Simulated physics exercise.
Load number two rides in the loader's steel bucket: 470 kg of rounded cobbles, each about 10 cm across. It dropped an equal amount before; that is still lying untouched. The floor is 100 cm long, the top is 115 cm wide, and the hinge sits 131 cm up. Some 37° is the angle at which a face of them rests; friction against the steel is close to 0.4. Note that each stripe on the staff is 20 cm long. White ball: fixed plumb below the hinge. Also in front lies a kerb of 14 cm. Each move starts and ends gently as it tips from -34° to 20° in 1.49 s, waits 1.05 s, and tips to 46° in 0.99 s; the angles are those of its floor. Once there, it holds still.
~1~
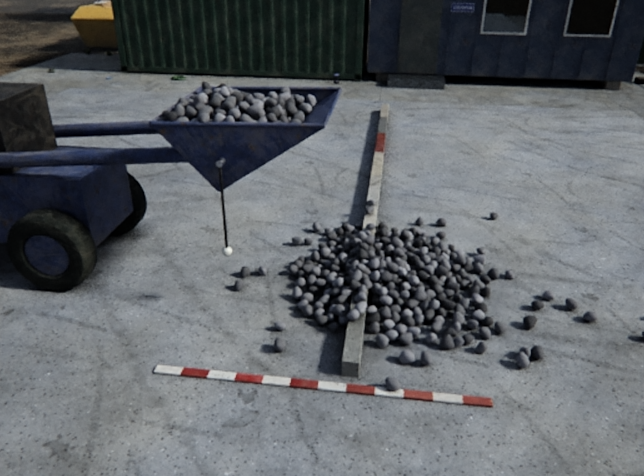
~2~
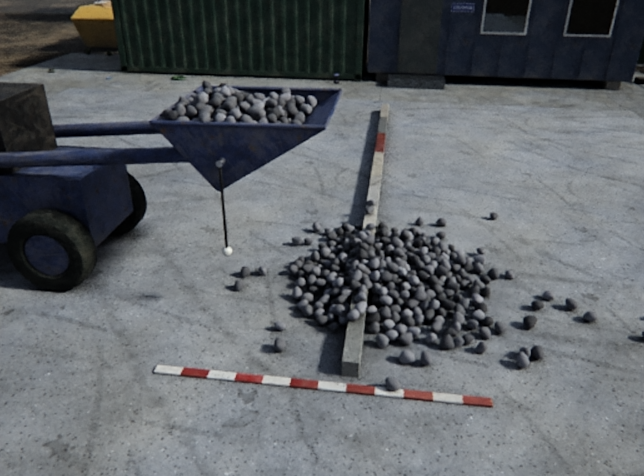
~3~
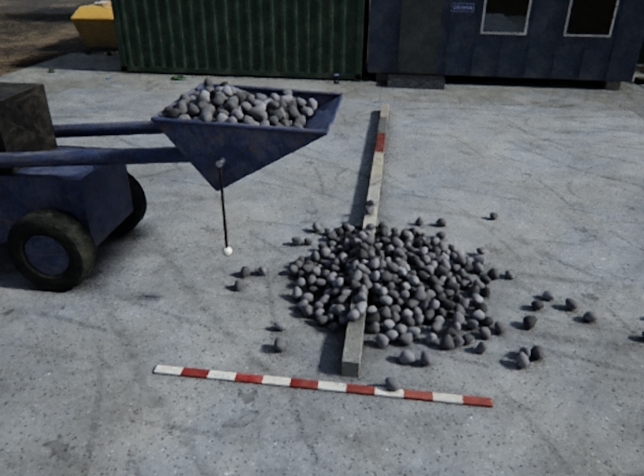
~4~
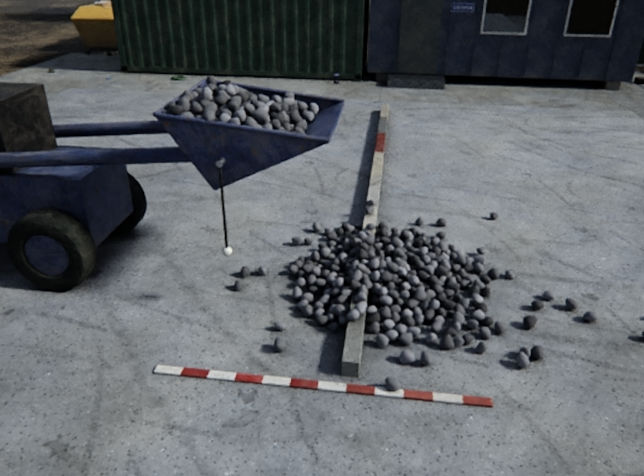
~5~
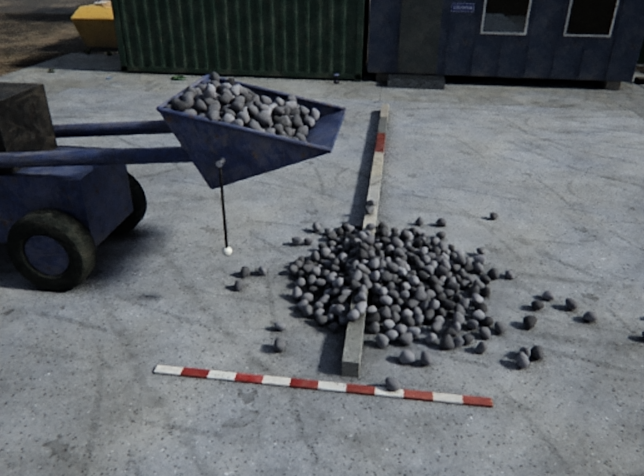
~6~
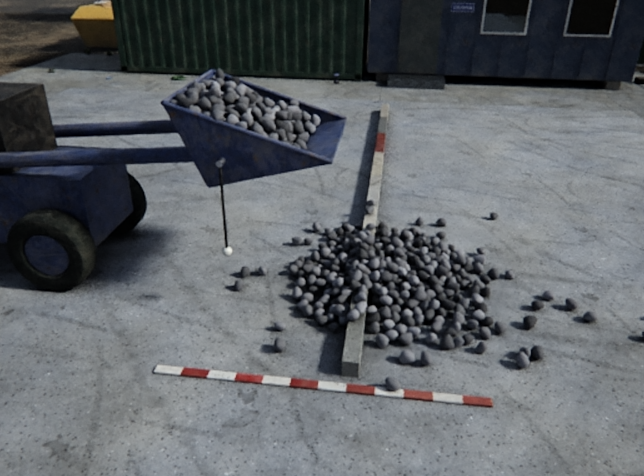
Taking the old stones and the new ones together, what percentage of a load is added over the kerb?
About 46 per cent.
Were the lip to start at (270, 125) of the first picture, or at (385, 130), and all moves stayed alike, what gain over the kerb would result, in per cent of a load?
Near 5 per cent from the first place, 95 from the second.
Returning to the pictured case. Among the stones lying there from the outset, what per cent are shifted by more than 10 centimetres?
Roughly 10 percent.
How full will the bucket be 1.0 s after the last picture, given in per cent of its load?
Close to 85 per cent of the load.
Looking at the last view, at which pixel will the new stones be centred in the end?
The middle ends up near (362, 263).
Then, 0.5 s after the last picture the floor is at 12°; in per cent of one load, 100 in the bucket, 36 on this side of the kerb, 64 over the kerb; the foremost stones are at (578, 317).
Then, 1.0 s after the last picture the floor is at 20°; in per cent of one load, 86 in the bucket, 49 on this side of the kerb, 64 over the kerb; the foremost stones are at (578, 317).
Then, 3.4 s after the last picture the floor is at 46°; in per cent of one load, 0 in the bucket, 89 on this side of the kerb, 111 over the kerb; the foremost stones are at (583, 308).
Then, 6.2 s after the last picture the floor is at 46°; in per cent of one load, 0 in the bucket, 89 on this side of the kerb, 111 over the kerb; the foremost stones are at (583, 308). Net gain over the kerb, 46.
